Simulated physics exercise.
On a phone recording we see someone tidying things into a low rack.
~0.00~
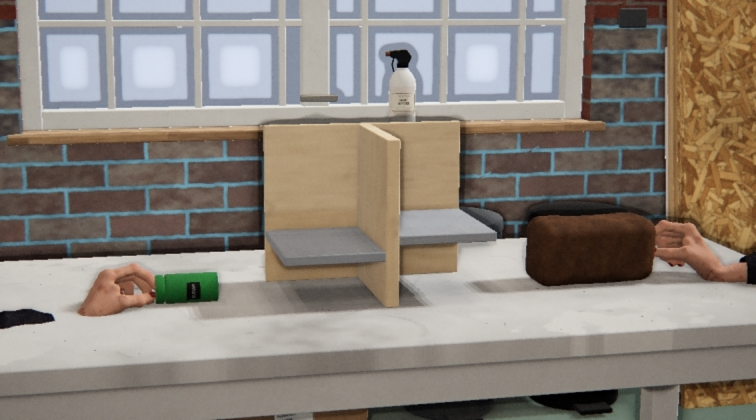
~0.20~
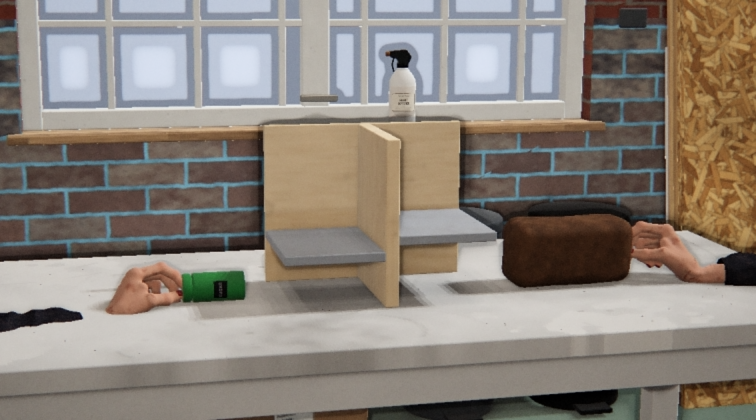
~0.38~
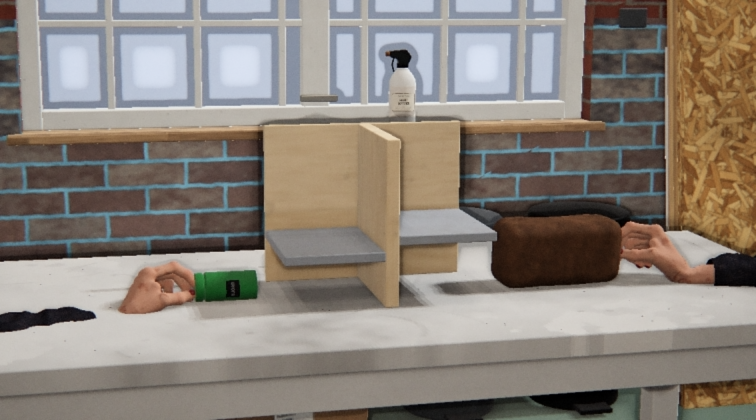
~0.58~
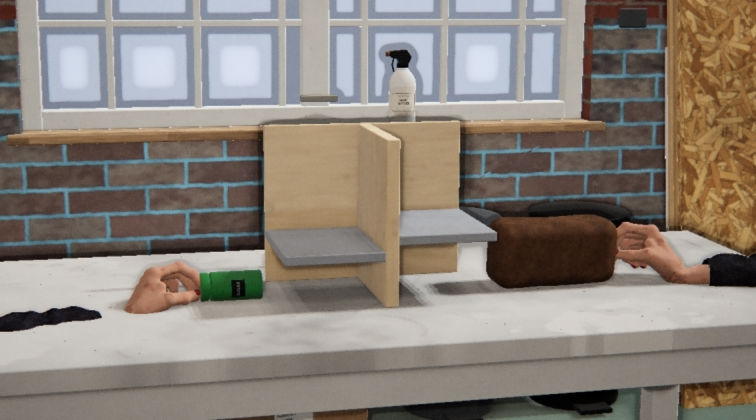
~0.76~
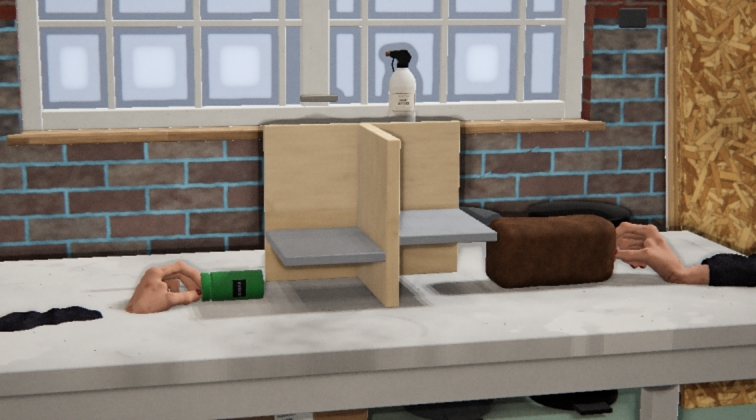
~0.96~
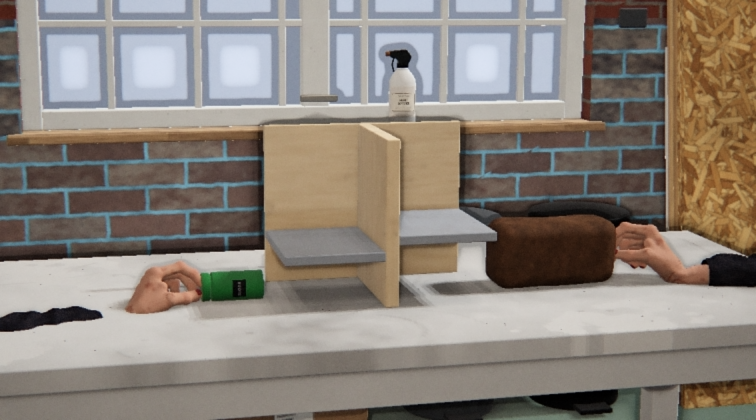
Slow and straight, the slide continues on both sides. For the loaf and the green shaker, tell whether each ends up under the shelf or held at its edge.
As I see it, the loaf ends up stuck outside; the green shaker ends up underneath.
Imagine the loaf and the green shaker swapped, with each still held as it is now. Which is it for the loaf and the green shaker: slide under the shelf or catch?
For the loaf it is a hang-up; for the green shaker it is a clean pass.
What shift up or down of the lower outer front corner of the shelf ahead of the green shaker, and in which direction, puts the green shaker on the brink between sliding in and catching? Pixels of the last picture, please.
Roughly 16 pixels downward.
Around 1.36 s, loaf stopped at the opening near (538, 251); green shaker sliding up to the opening near (261, 284).
Finally (2.2 s), the loaf is too tall, near (538, 251); the green shaker clears the shelf, near (307, 282).
